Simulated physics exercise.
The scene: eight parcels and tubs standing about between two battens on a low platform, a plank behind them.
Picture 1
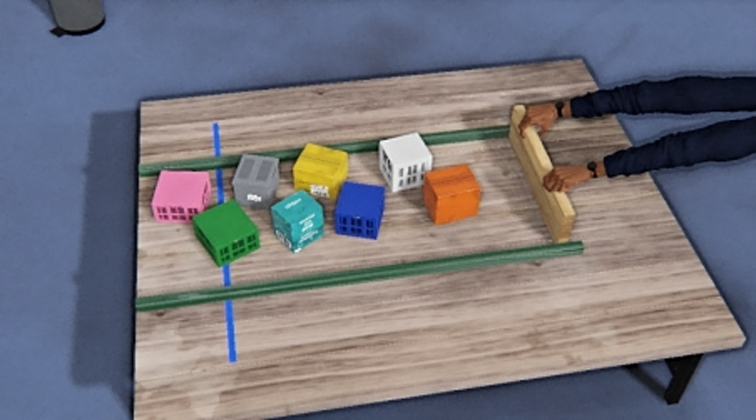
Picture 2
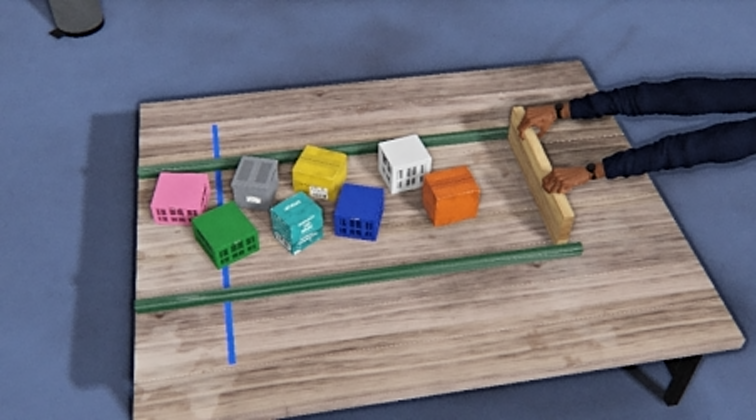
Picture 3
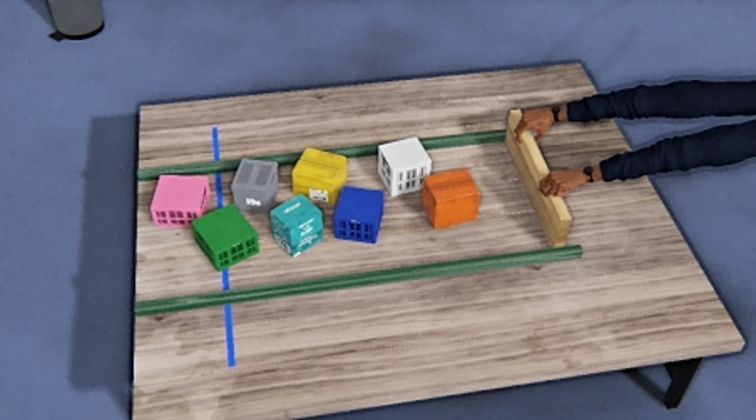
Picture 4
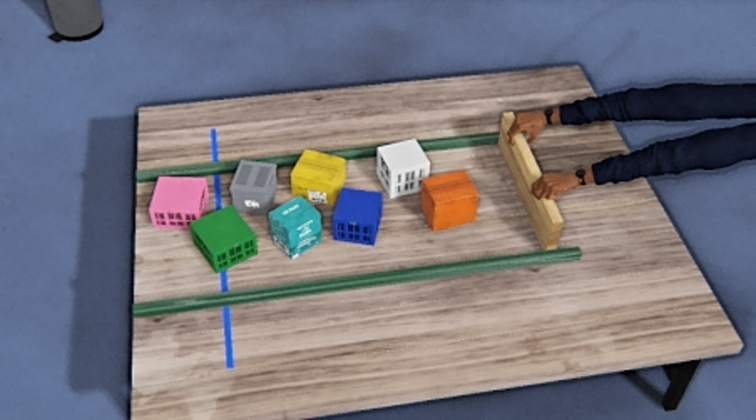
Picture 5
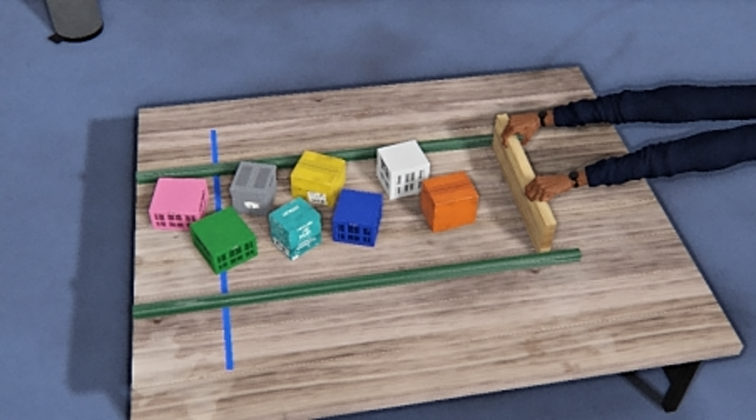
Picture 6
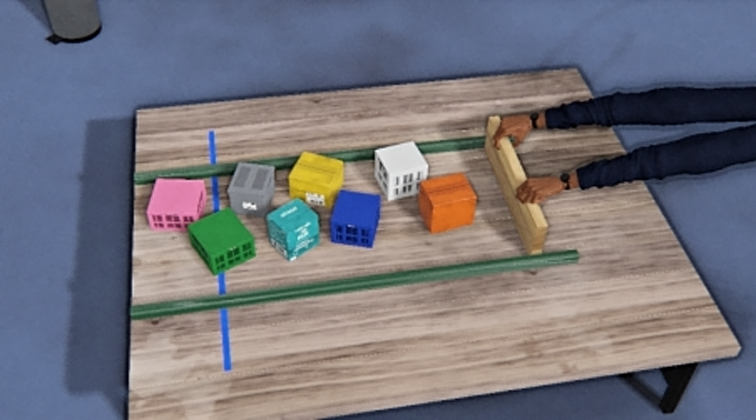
Two hands slid a wooden plank a short way left along a low platform between two green battens, while the eight colourful crates and boxes ahead of it stayed practically still, untouched by the plank.
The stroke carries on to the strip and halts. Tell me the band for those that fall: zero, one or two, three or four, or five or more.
Outcome: The number that fall off is three or four.
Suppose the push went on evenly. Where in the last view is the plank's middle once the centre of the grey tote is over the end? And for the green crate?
Its middle is around (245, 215) and around (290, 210).
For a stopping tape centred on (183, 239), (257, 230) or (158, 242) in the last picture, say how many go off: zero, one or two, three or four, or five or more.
For each place: 5 or more; 1 or 2; five or over.
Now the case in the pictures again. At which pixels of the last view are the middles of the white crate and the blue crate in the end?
About (194, 192), and the other about (147, 247).
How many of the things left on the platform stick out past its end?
The number is 2.
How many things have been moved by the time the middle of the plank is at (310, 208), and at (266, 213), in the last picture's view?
By then 8, and 8.
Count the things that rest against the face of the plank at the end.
2 of them.
Soon after, none off yet; pink crate at rest near (178, 205); green crate at rest near (222, 241); grey tote at rest near (253, 191).
After that, none off yet; pink crate at rest near (178, 205); green crate displaced a little near (200, 243); grey tote displaced a little near (239, 193).
And then, none off yet; pink crate displaced about its own width near (124, 214); green crate displaced well along near (122, 250); grey tote displaced well along near (167, 202).
In the end, the number that fall off is three or four; gone, turquoise box, grey tote, green crate and pink crate.
